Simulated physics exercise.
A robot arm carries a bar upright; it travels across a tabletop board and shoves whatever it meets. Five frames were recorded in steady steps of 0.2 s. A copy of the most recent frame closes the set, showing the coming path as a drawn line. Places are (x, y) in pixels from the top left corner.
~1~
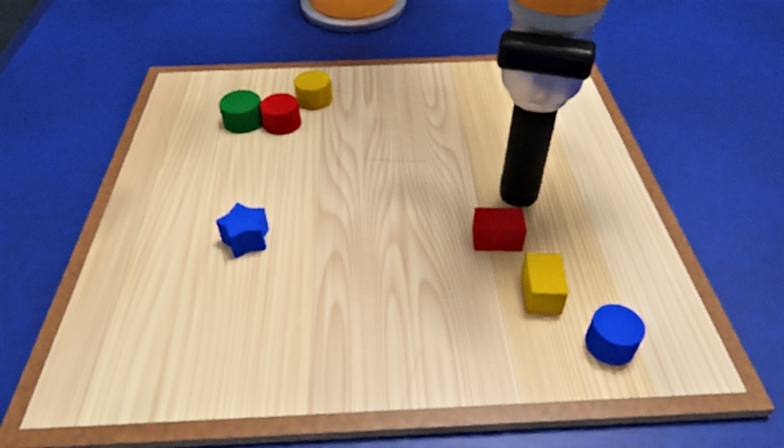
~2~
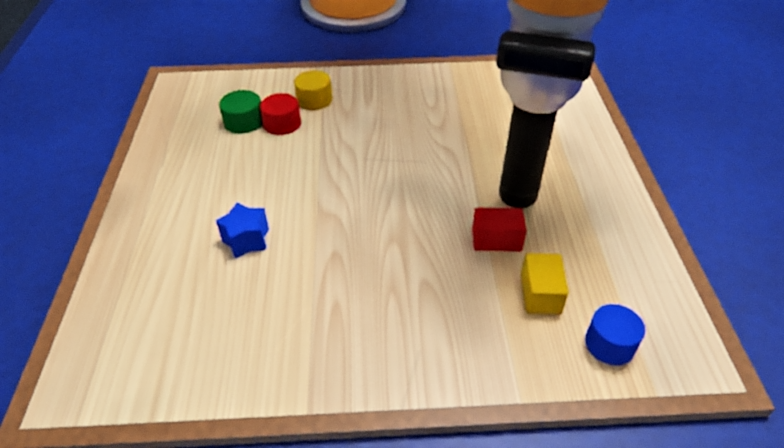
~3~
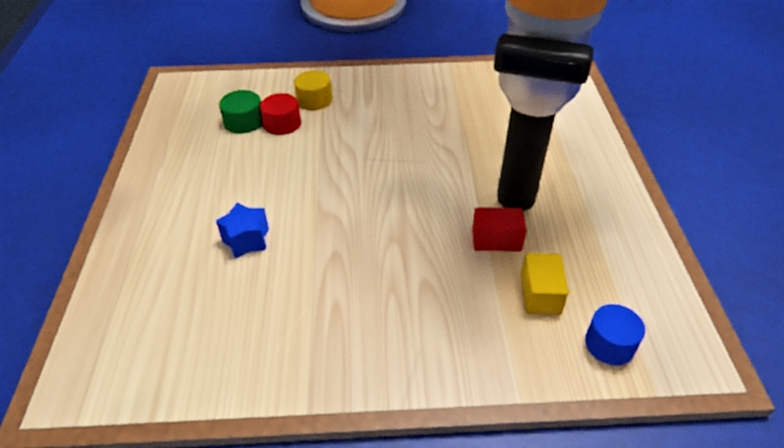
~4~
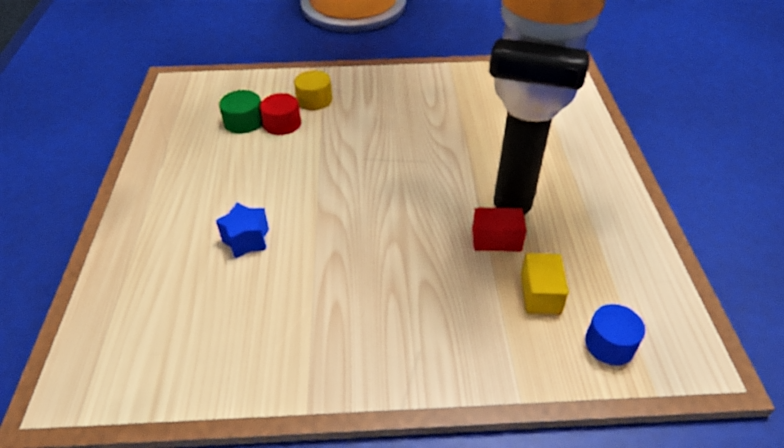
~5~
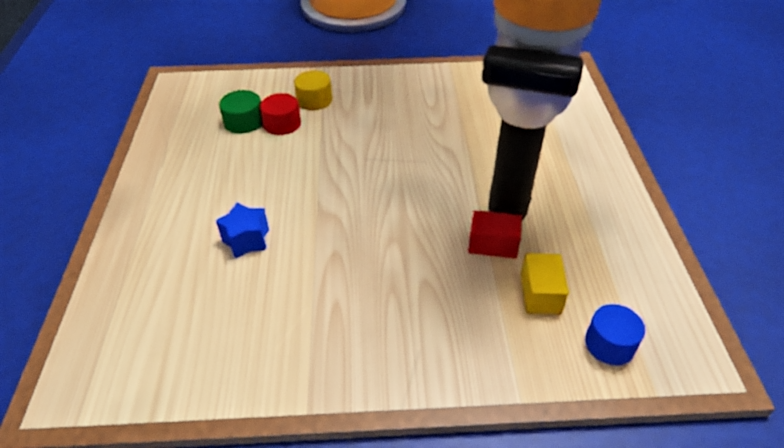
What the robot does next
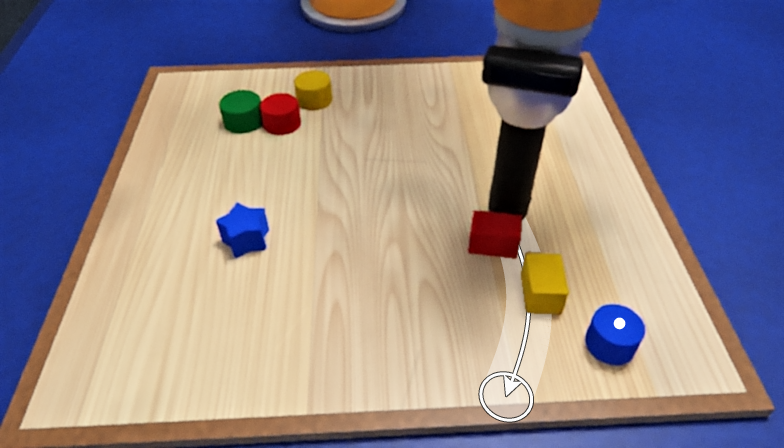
Black robotic bar edging down to a red block and nudging it slightly, while the other coloured blocks on the wooden board stay still.
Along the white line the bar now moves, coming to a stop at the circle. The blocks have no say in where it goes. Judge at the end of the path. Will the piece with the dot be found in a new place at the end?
Yes, that is what happens.
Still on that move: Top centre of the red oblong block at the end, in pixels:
It will likely be found at (488, 248).
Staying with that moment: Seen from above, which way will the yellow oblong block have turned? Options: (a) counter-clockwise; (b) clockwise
The answer is a.
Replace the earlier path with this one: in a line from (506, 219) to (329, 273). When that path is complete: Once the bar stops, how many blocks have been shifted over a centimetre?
A single block is moved.
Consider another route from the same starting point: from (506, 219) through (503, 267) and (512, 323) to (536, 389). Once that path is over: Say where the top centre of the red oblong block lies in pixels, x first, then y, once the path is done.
Its top middle will sit at (467, 267).
Drawn move, from (506, 219) through (525, 270) and (527, 330) to (506, 396); the dot is on the blue circular block.
On the path given first. One third of the way, bar (527, 263); red oblong block (489, 247), turned 75° clockwise; yellow oblong block (557, 287), turned 15° anticlockwise.
Two thirds of the way, bar (529, 322); red oblong block (488, 248), turned 80° clockwise; yellow oblong block (584, 336), turned 75° anticlockwise; blue circular block (642, 335).
At the end, bar (508, 388); red oblong block (488, 248), turned 80° clockwise; yellow oblong block (586, 340), turned 85° anticlockwise; blue circular block (642, 335).
